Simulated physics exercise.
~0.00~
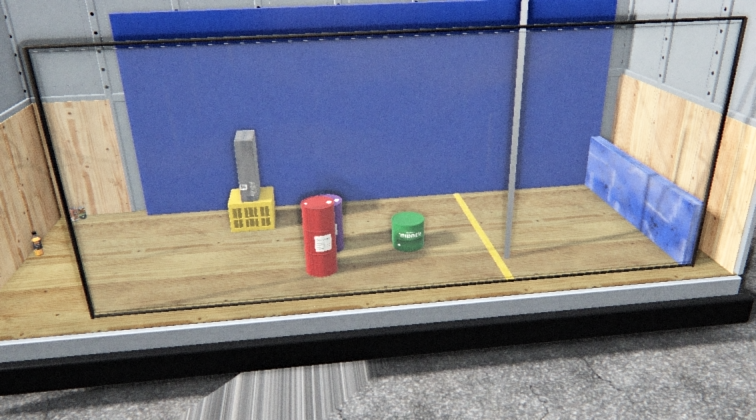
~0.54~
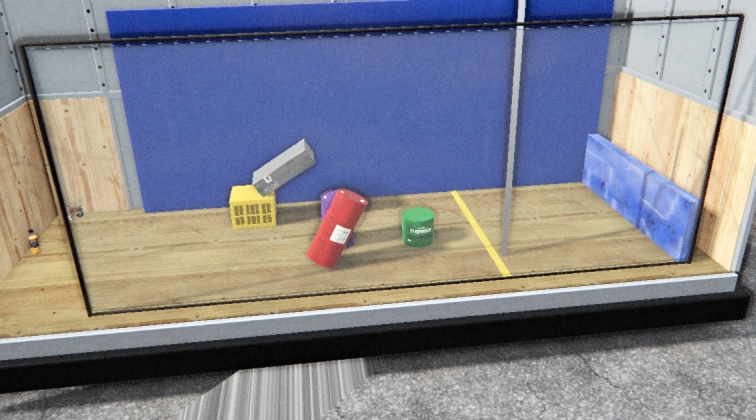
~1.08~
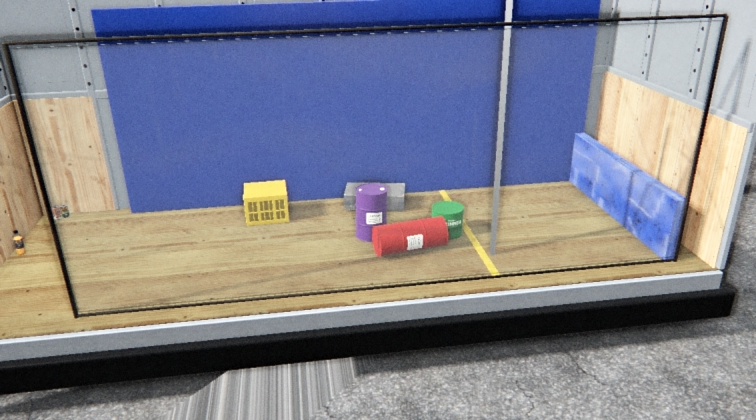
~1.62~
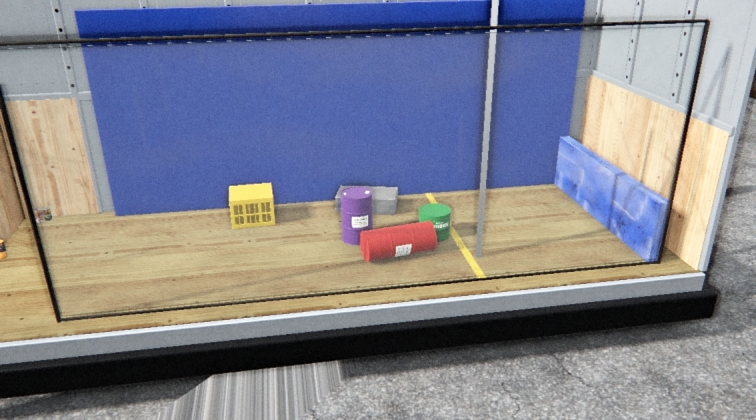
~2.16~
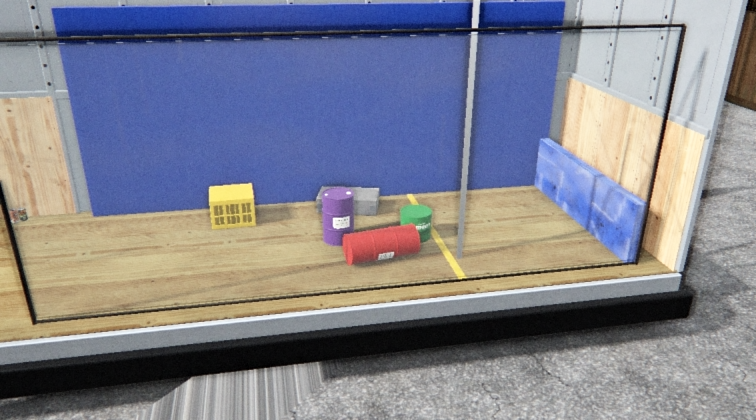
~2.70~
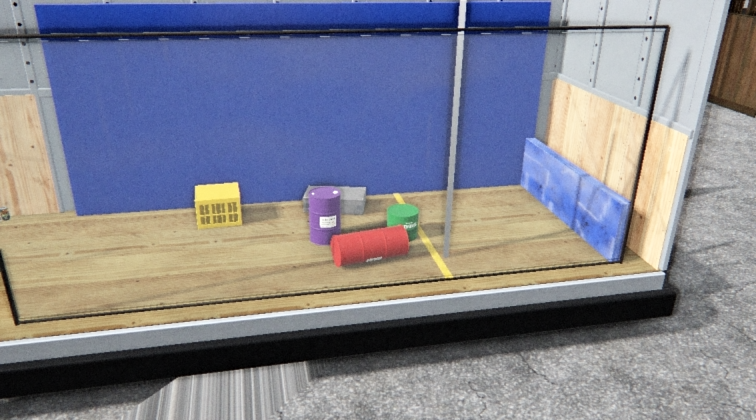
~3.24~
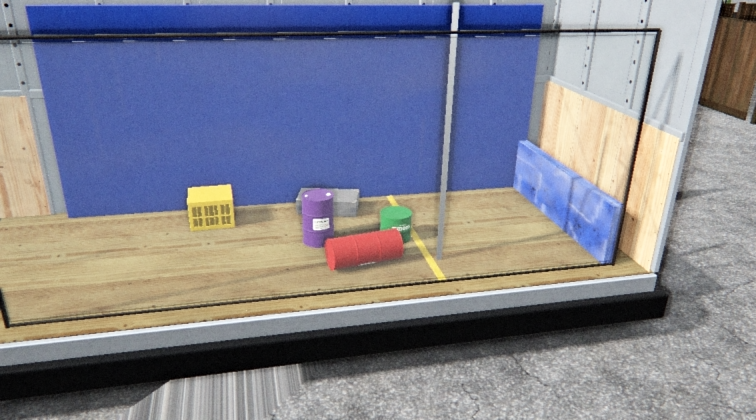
At the start, a grey tall box stands at a yellow crate on the wooden floor of a van's cargo bay, with a red drum, a purple drum and a green bucket to the right, before a yellow line. The grey box and the red drum tip rightward while the purple drum and bucket slide right. The box and the red drum land on their sides, and the crate shifts a little right. The purple drum stays upright, with the box behind it. As the view pans slightly right, everything lies still, the bucket resting just short of the line.
